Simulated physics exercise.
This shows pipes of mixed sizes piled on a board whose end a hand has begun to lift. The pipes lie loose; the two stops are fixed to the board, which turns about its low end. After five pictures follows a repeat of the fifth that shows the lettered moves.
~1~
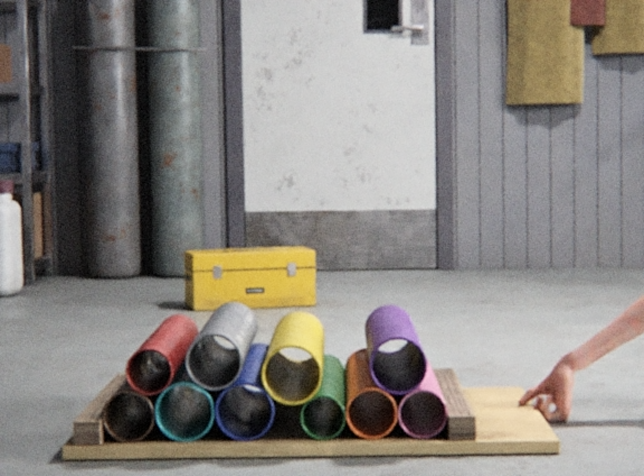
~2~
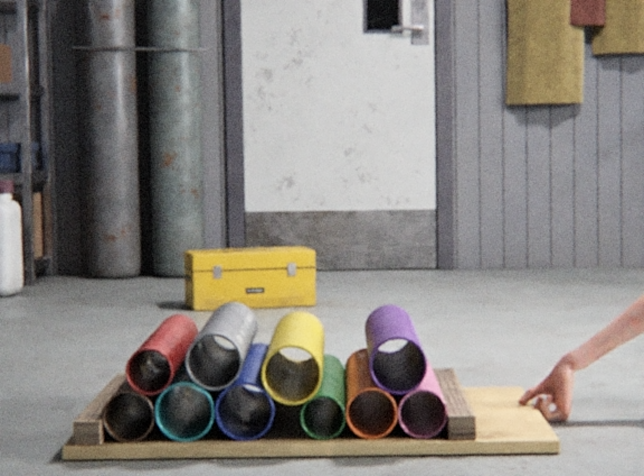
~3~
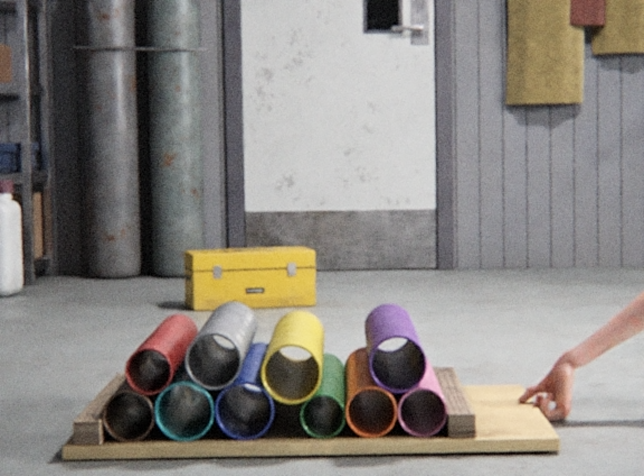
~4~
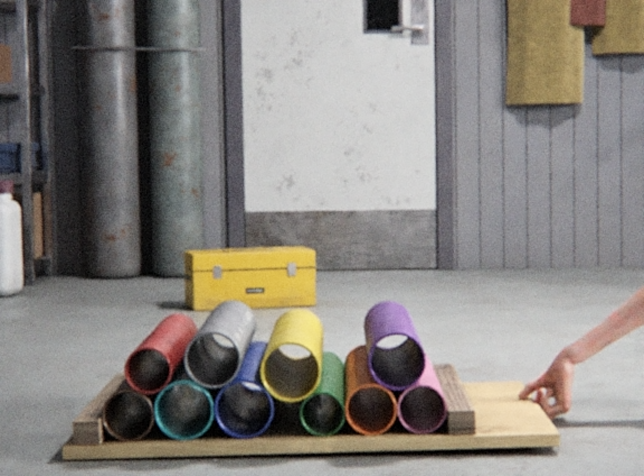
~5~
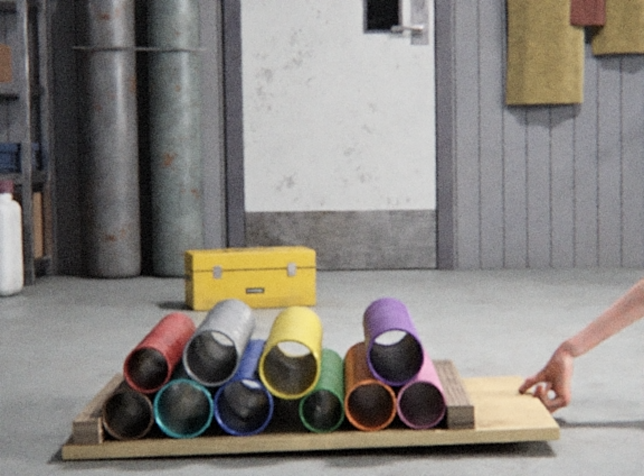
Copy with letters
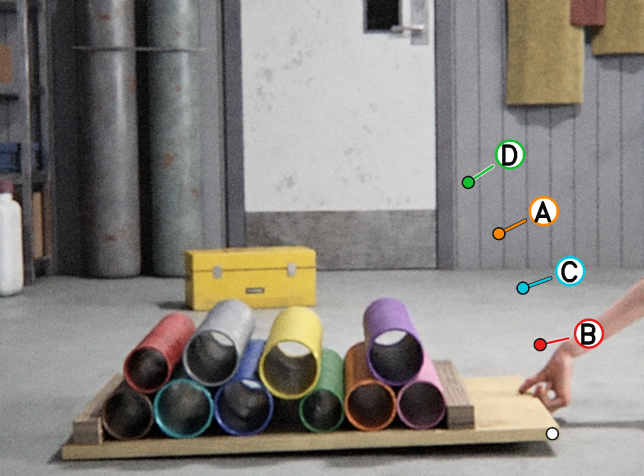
At the start, colorful pipes lie stacked in two layers between wooden blocks on a board, with a hand at its right end and a yellow toolbox behind. The hand then raises that end very slightly, and the board tilts a little while the pipes barely shift.
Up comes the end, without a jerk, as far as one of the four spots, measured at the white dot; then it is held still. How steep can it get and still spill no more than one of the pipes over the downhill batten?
Up to A.
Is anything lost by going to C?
No.
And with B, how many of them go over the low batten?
It comes to none.
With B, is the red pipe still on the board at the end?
Yes.
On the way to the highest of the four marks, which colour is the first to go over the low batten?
First is the red one.
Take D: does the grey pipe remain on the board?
No.
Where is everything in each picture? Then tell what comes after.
The first frame shows turquoise pipe (185, 412); blue pipe (245, 411); green pipe (323, 417).
The second frame shows green pipe (323, 417); orange pipe (372, 413).
The third frame shows board (313, 408); green pipe (323, 416); orange pipe (372, 412); brown pipe (129, 416).
The fourth frame shows board (312, 406); brown pipe (128, 416); turquoise pipe (184, 410).
The fifth frame shows board (312, 403); brown pipe (127, 415); turquoise pipe (183, 409).
On the marked copy, A at (499, 233); B at (540, 344); C at (523, 288); D at (468, 183); the white dot at (552, 434).
Taking A. A third of the way, board at 16°.
Two thirds of the way, board at 26°.
When it is over, board at 26°, one over the low batten (red).
As for the rest, B none over the low batten; C none over the low batten; D four over the low batten (purple, yellow, grey, red).
